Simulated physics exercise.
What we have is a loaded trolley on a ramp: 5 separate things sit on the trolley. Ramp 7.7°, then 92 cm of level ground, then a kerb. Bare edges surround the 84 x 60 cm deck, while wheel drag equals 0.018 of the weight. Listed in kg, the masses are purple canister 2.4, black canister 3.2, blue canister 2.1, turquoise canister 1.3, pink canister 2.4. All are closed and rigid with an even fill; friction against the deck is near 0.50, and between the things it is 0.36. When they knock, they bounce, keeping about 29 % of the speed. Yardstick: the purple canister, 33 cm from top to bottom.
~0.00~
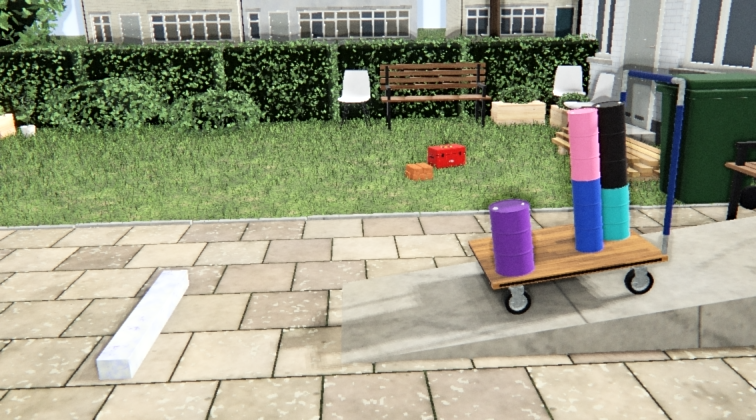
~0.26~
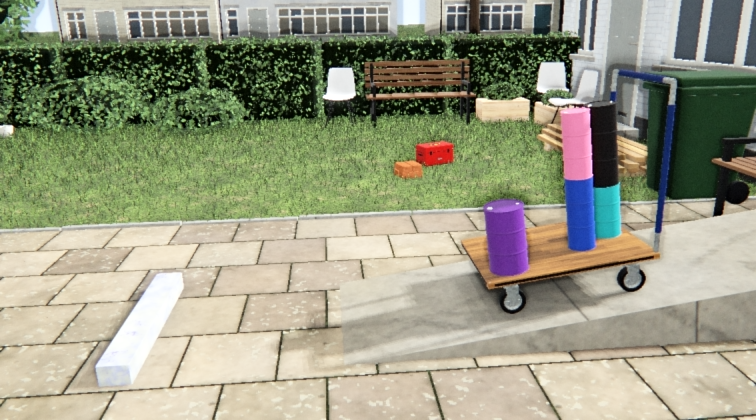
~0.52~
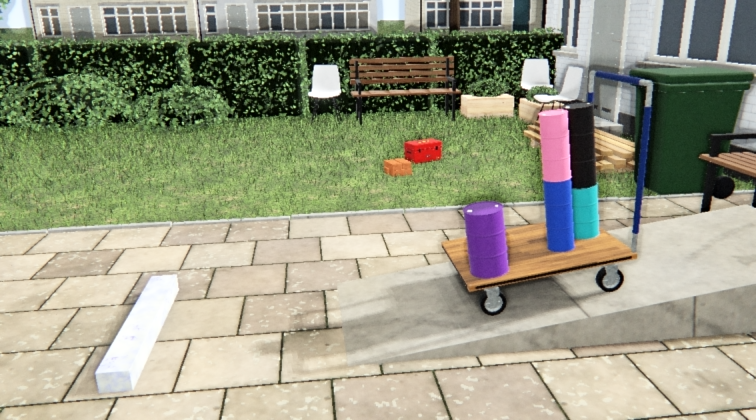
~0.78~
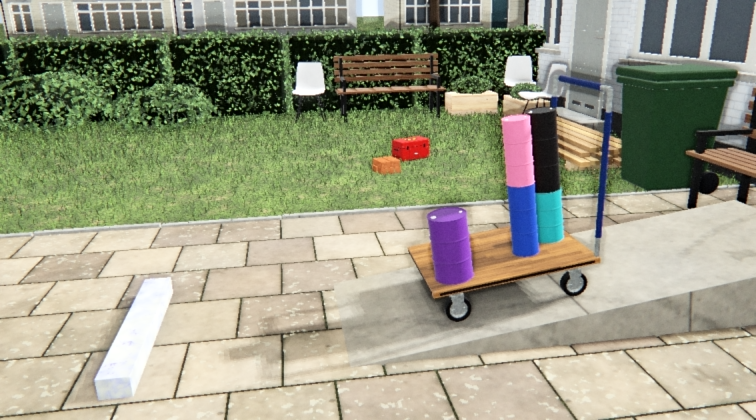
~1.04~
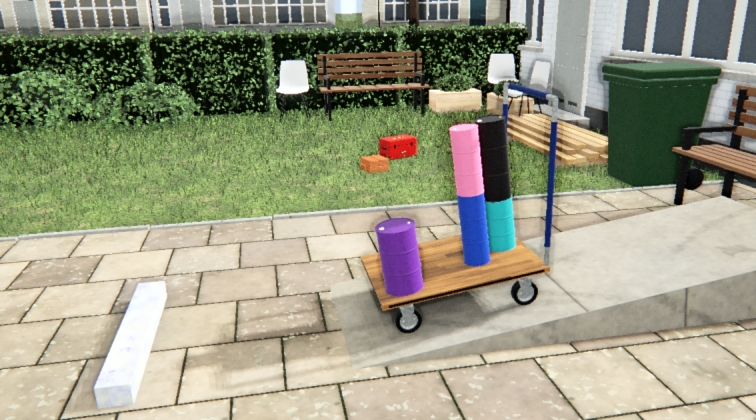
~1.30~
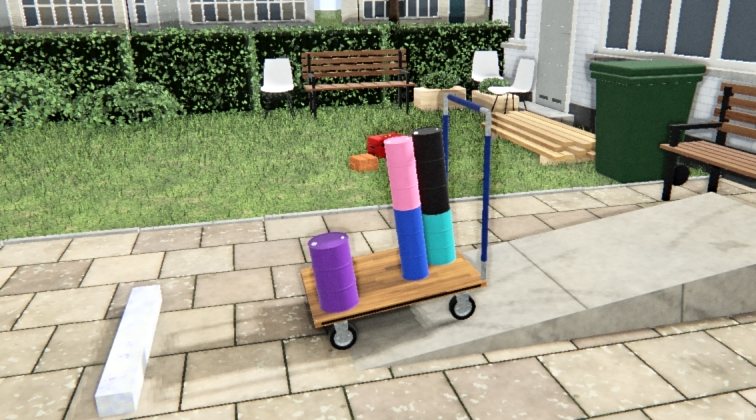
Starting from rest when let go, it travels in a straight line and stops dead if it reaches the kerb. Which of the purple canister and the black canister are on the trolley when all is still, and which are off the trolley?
The purple canister ends up below, the black canister ends up below.
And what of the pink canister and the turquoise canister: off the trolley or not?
Final state - pink canister: Beyond the limits; turquoise canister: Inside the limits.
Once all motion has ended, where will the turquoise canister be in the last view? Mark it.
At about (229, 268).
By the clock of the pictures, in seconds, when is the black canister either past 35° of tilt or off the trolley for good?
I'd say around the 2.1 s mark.
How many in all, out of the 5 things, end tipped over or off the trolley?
It adds up to 5.
By 2.00 s, trolley at the kerb; purple canister now off the trolley; black canister rocked 21° off its seat near (231, 203); pink canister rocked 21° off its seat.
By 2.30 s, trolley at the kerb; pink canister now off the trolley; black canister on its side near (144, 283); blue canister on its side.
By 2.80 s, trolley at the kerb; black canister now off the trolley; blue canister on its side; turquoise canister on its side.
When it is over (4.3 s), off the trolley, purple canister, black canister and pink canister; lying over on the trolley, blue canister and turquoise canister. End places, in pixels of the last picture, purple canister near (11, 414), black canister near (92, 332).
